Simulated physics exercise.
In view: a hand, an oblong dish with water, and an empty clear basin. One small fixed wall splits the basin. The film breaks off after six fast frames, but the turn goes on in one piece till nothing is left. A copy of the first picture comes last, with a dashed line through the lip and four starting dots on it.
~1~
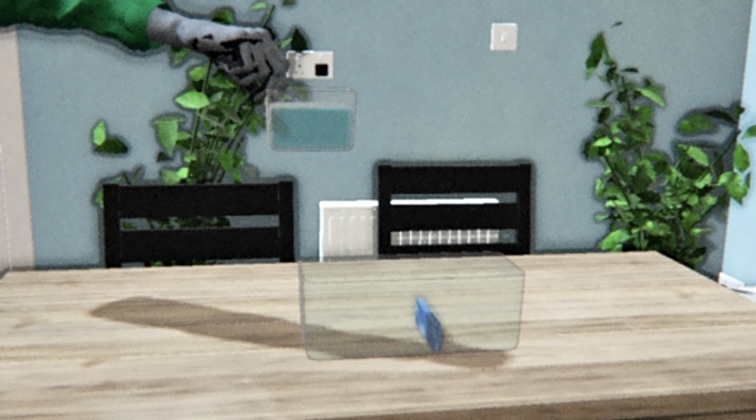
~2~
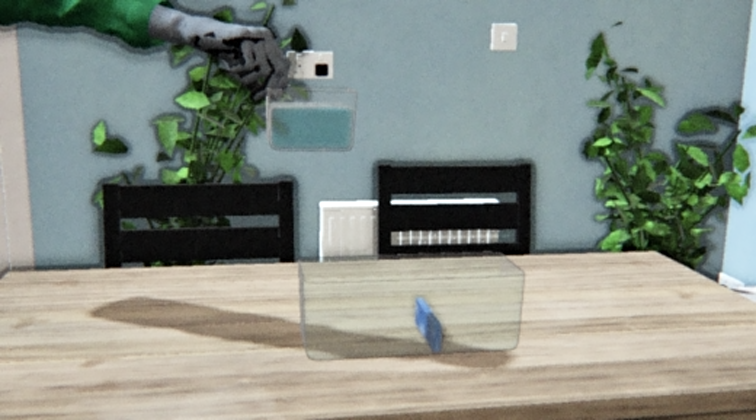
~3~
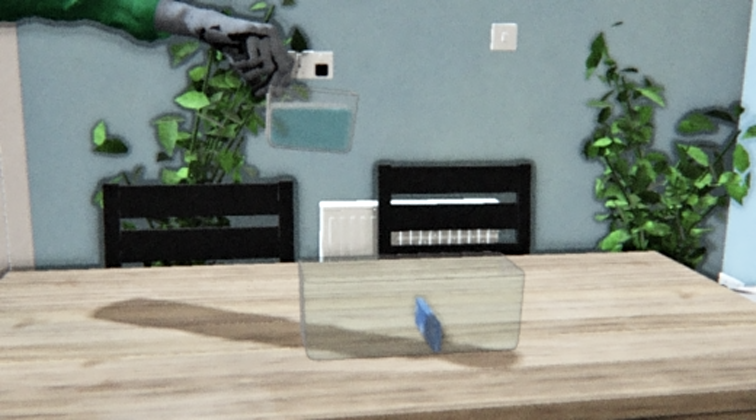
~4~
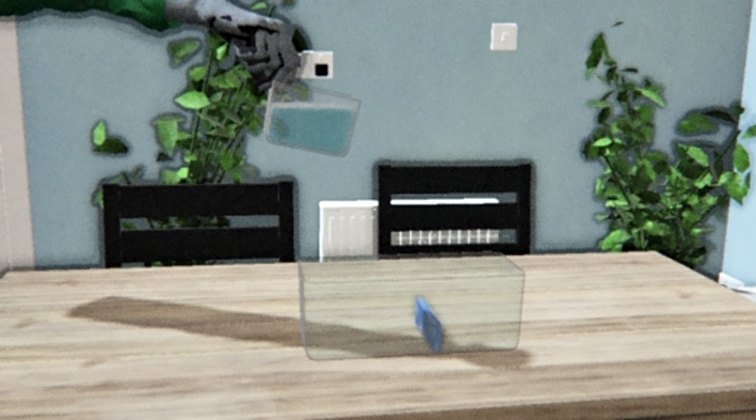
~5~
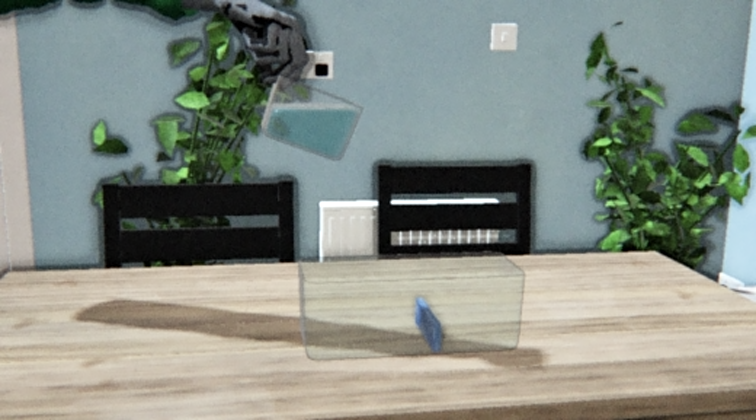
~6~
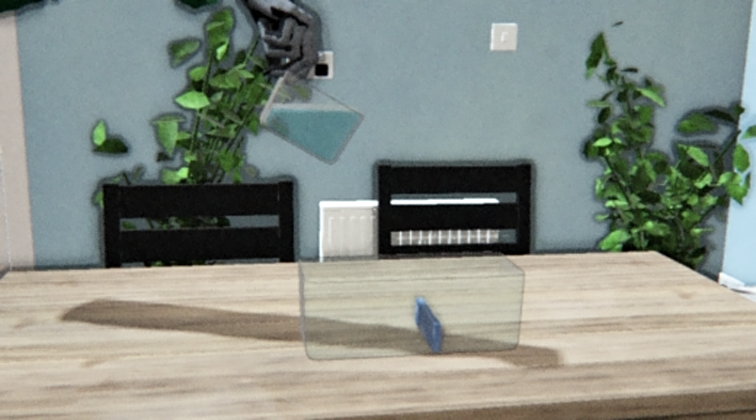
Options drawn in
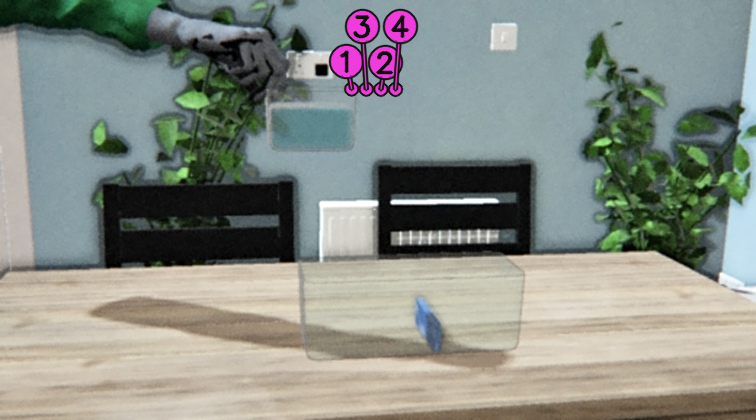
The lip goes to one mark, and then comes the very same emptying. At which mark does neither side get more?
Choose 3.
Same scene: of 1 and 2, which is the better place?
It is 2.
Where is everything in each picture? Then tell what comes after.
Upright, lip at (351, 89); basin from (305, 359) to (518, 348); top of the wall at (428, 310); nothing has left yet, in the first frame.
Upright, lip at (351, 90); nothing has left yet, in the second frame.
Tipped about 5°, lip at (353, 92); nothing has left yet, in the third frame.
Tipped about 12°, lip at (355, 97); nothing has left yet, in the fourth frame.
Tipped about 20°, lip at (358, 104); nothing has left yet, in the fifth frame.
Tipped about 30°, lip at (359, 113); nothing has left yet, in the sixth frame.
On the marked copy, 1 at (351, 89); 2 at (380, 89); 3 at (366, 89); 4 at (395, 89).
With 1, about 88 % ends left of the wall and 10 % right of it.
With 2, about 37 % ends left of the wall and 62 % right of it.
With 3, about 53 % ends left of the wall and 45 % right of it; 3 % is lost outside.
With 4, about 22 % ends left of the wall and 77 % right of it.
